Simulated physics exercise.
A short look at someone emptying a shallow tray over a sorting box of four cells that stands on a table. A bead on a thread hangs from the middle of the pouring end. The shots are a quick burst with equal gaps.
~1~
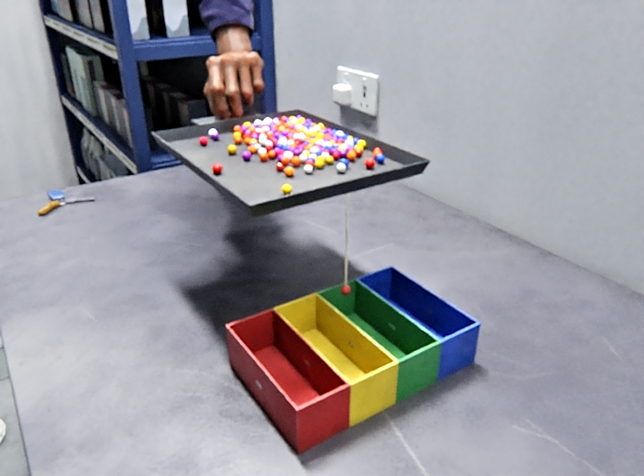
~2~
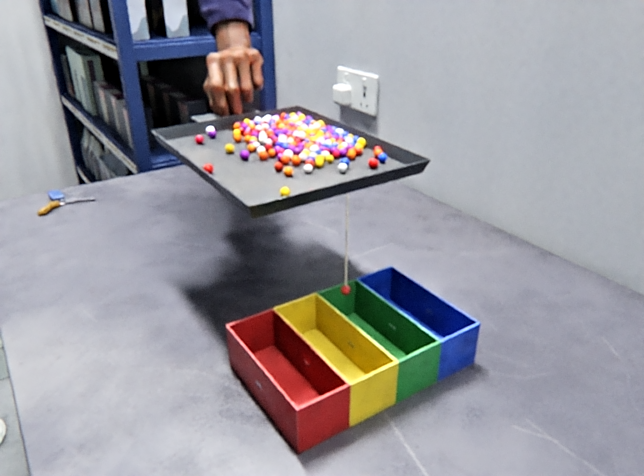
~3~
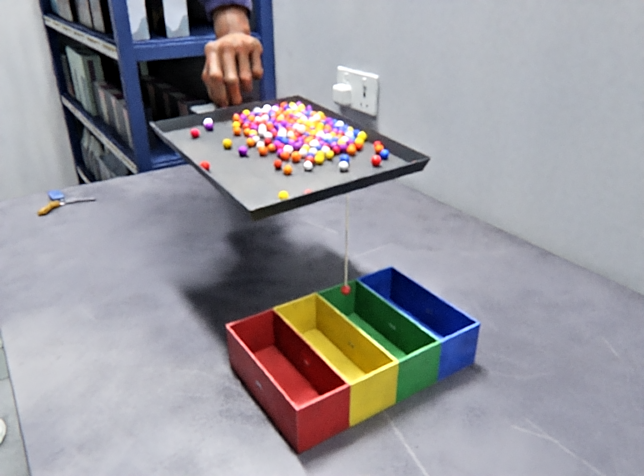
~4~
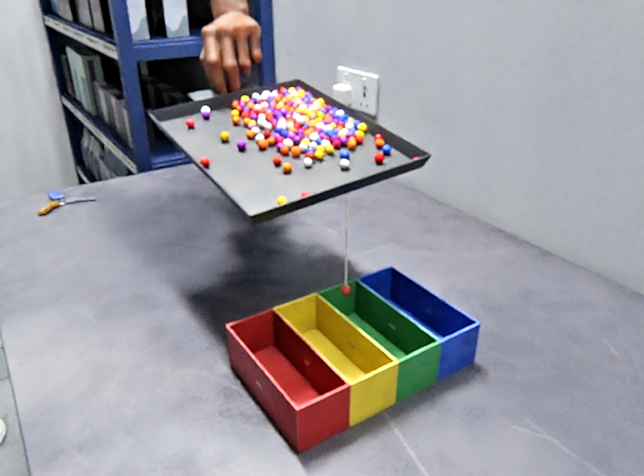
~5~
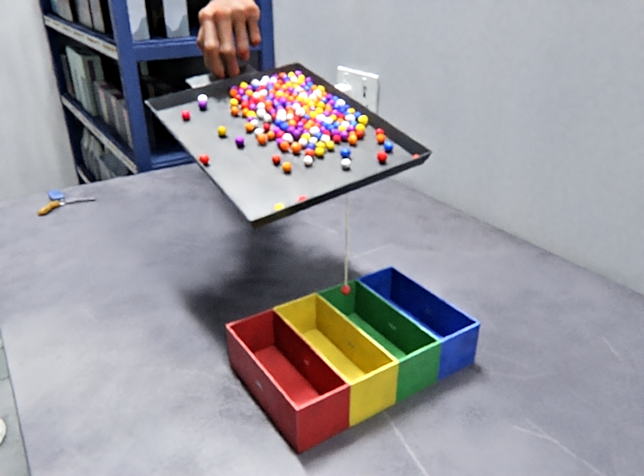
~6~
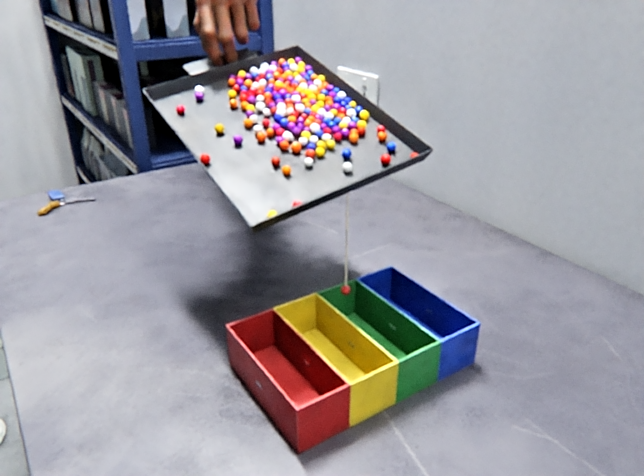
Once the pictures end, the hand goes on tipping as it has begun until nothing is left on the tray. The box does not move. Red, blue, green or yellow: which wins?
The red one ends fullest.
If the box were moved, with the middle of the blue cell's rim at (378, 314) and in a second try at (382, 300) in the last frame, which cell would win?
One: The cell in yellow. Two: That red cell.
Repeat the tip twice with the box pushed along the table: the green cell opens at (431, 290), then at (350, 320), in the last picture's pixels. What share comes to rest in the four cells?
First some 0, then 80 per cent.
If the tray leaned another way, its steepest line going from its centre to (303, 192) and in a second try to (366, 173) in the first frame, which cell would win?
First that red cell, then the cell in blue.
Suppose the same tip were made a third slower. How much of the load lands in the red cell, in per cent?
About 60 per cent.
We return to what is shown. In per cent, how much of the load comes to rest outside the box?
Some 40 per cent.
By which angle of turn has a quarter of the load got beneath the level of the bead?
At some 60 degrees.
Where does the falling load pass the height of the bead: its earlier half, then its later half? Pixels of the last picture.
First near (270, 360), later near (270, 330).
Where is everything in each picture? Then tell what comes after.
Corners of the pouring end at (252, 201) and (423, 160), level; middle of the load at (299, 141), round plastic beads; bead on its thread at (346, 290); red cell at (324, 414); yellow cell at (374, 390); green cell at (418, 368); blue cell at (458, 348), in the first picture.
Corners of the pouring end at (252, 202) and (423, 159), level; middle of the load at (299, 138), in the second picture.
Corners of the pouring end at (253, 206) and (424, 157), tipped barely, lowest at the left corner; middle of the load at (299, 132), a stray few on the move, in the third picture.
Corners of the pouring end at (253, 210) and (424, 154), tipped a little, lowest at the left corner; middle of the load at (299, 121), a small part on the move, in the fourth picture.
Corners of the pouring end at (253, 215) and (425, 151), tipped a little, lowest at the left corner; middle of the load at (298, 112), a small part on the move, in the fifth picture.
Corners of the pouring end at (253, 220) and (426, 148), tipped clearly, lowest at the left corner; middle of the load at (298, 104), nearly all on the move; red cell at (324, 414); yellow cell at (374, 390); green cell at (418, 368); blue cell at (458, 348), in the sixth picture.
Soon, tray tipped steeply; about a quarter on the tray; about a quarter in the red cell; a small part in the yellow cell; a stray few in the green cell; a stray few in the blue cell; about half falling or outside the box.
A while on, tray tipped past a quarter turn; about half in the red cell; a small part in the yellow cell; a stray few in the green cell; a stray few in the blue cell; about a third falling or outside the box.
Towards the end, tray tipped past a quarter turn; about half in the red cell; a small part in the yellow cell; a stray few in the green cell; a stray few in the blue cell; about a third falling or outside the box.
Finally, tray tipped past a quarter turn; about half in the red cell; a small part in the yellow cell; a stray few in the green cell; a stray few in the blue cell; about a third outside the box.
